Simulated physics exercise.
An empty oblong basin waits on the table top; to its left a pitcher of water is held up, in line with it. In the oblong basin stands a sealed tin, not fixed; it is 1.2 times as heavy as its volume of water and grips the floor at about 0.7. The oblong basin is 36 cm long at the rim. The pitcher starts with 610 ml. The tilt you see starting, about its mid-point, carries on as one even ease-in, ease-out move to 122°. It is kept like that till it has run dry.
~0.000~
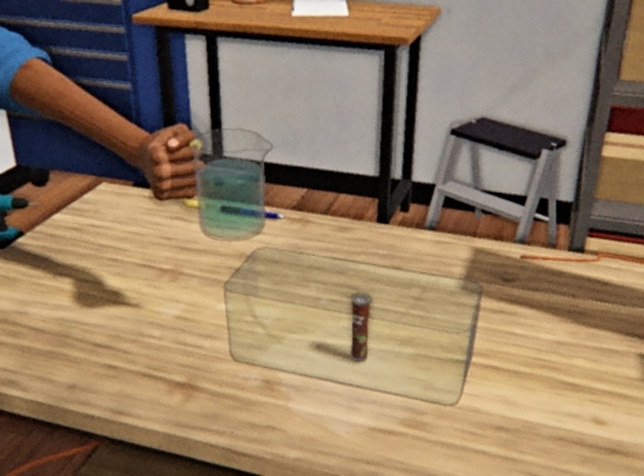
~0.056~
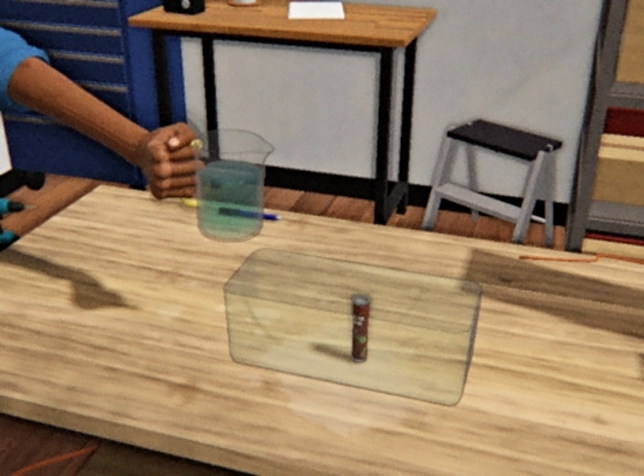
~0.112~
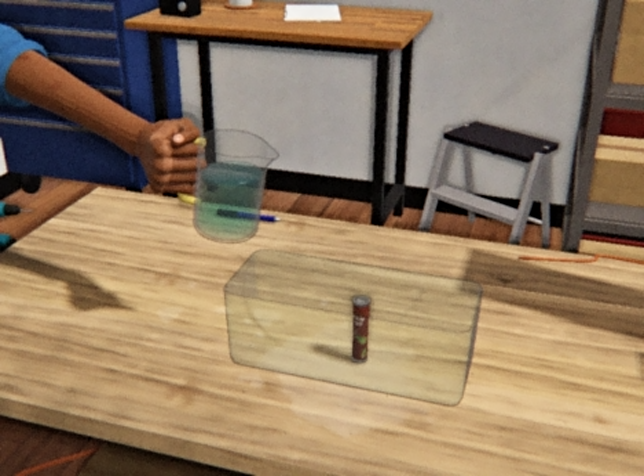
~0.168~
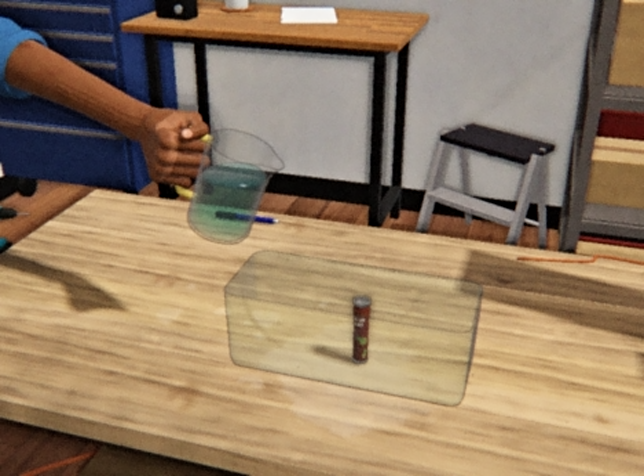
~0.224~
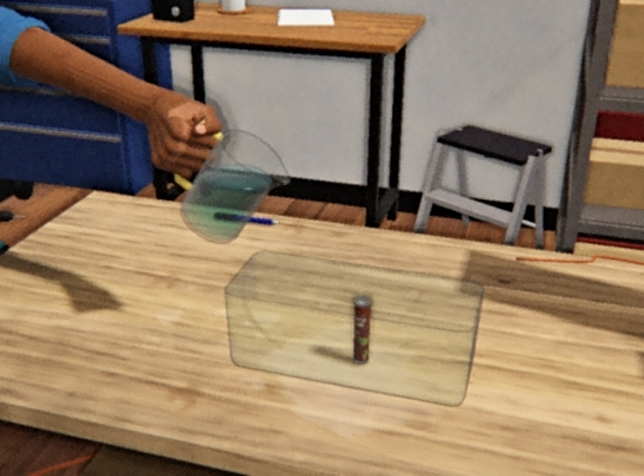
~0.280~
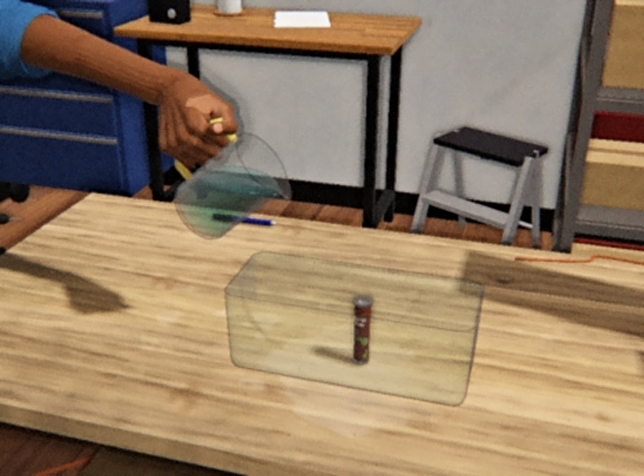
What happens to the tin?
The tin remains upright.
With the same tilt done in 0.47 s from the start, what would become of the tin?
The tin stays up.
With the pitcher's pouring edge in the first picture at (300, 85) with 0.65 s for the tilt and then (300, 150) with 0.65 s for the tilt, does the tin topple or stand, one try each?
First it goes over; then it goes over.
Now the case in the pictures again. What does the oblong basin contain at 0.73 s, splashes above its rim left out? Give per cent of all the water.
Near 84 in a hundred.
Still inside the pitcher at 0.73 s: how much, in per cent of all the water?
Near 7 in a hundred.
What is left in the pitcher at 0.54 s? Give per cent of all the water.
About 54 per cent.
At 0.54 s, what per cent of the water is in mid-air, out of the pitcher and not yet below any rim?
Near 26 in a hundred.
Then, 0.54 s in, the tilt is 114° and 55 per cent is still to pour; the tin stands where it began.
Then, 0.73 s in, the tilt is 122° and 7 per cent is still to pour; the tin stands where it began.
Then, 0.93 s in, the tilt is 122° and 0 per cent is still to pour; the tin stands where it began.
Then, 1.15 s in, the tilt is 122° and 0 per cent is still to pour; the tin stands where it began.
Finally, the tin stands where it began.
